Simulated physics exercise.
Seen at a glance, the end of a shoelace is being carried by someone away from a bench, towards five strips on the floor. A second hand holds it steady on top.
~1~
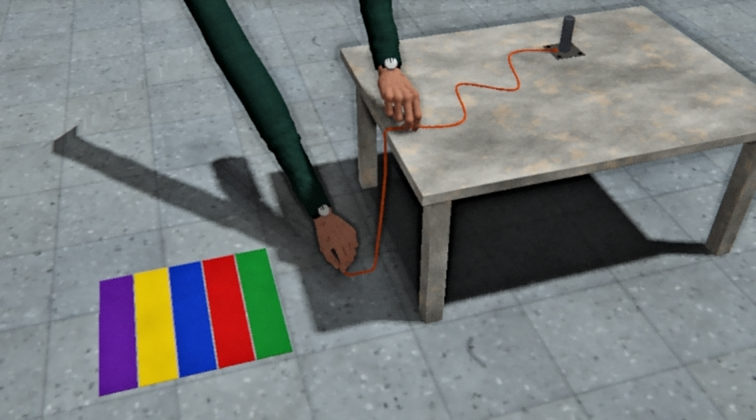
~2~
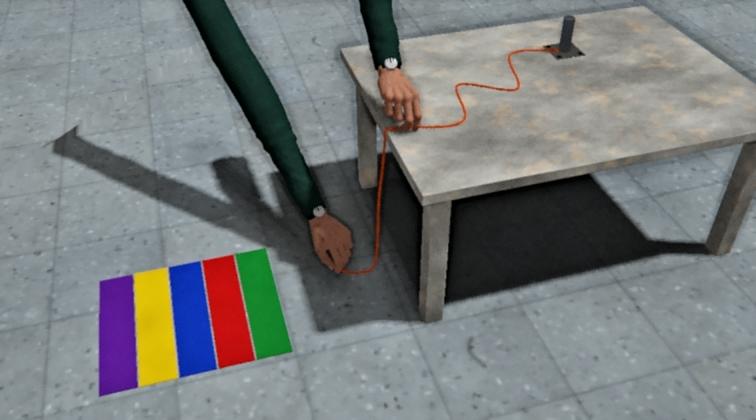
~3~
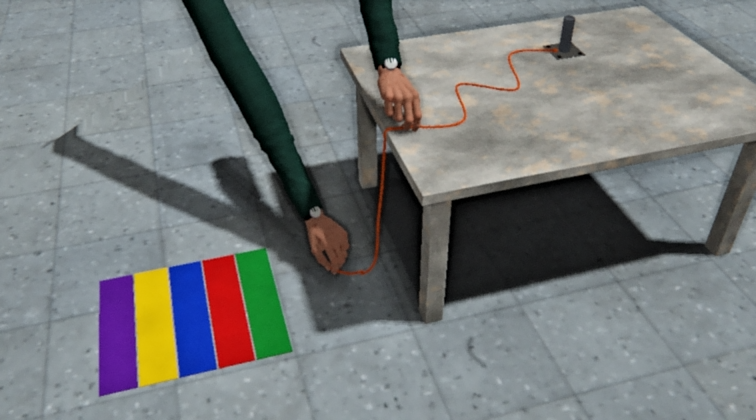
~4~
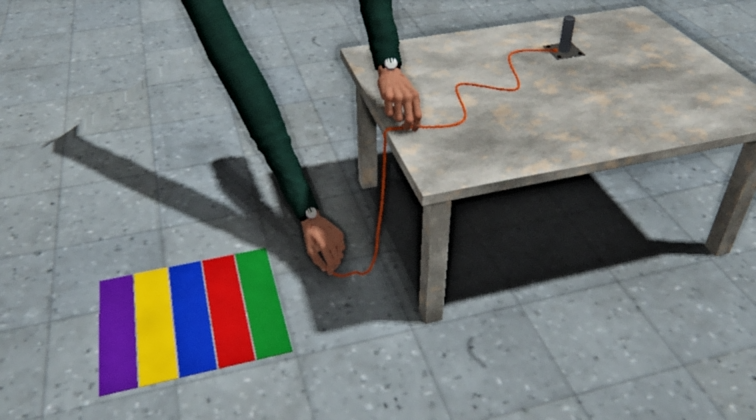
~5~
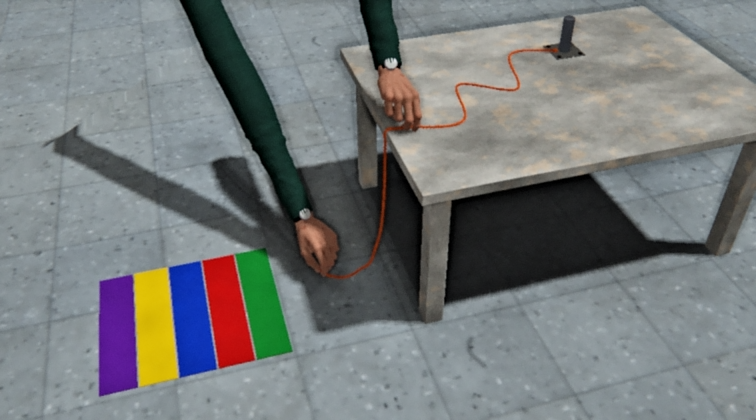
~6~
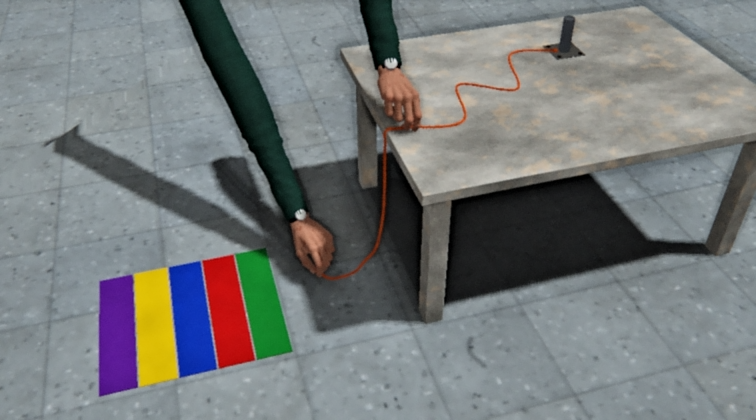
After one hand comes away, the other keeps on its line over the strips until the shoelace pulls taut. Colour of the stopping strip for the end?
Purple.
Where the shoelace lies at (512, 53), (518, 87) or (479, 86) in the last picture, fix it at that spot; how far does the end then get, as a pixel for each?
Respectively (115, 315), (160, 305) and (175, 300).
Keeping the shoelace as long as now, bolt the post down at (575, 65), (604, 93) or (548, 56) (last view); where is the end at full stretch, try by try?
It works out at around (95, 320), (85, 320) and (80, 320) for the three tries.
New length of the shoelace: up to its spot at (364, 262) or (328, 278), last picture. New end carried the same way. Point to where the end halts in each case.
Respectively (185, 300) and (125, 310).
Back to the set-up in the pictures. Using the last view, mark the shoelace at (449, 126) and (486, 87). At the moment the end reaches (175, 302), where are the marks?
Roughly (370, 157) for one and roughly (440, 95) for the other.
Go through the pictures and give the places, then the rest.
End (340, 267); green (270, 334); red (233, 343); blue (196, 351); yellow (157, 360); purple (118, 369), in the first frame.
End (335, 268); shoelace through (518, 51) (518, 88) (460, 99) (419, 127) (381, 181) (377, 250), in the second frame.
End (332, 269), in the third frame.
End (328, 270); shoelace through (518, 51) (518, 88) (460, 99) (419, 127) (384, 180) (376, 250), in the fourth frame.
End (321, 271), in the fifth frame.
End (317, 272); shoelace through (518, 51) (518, 88) (460, 99) (419, 127) (385, 180) (375, 250), in the sixth frame.
Soon after, end near (175, 302); over blue.
After that, end near (133, 311); over yellow.
At the stop, end near (108, 316); over purple. It gets as far as the purple strip.
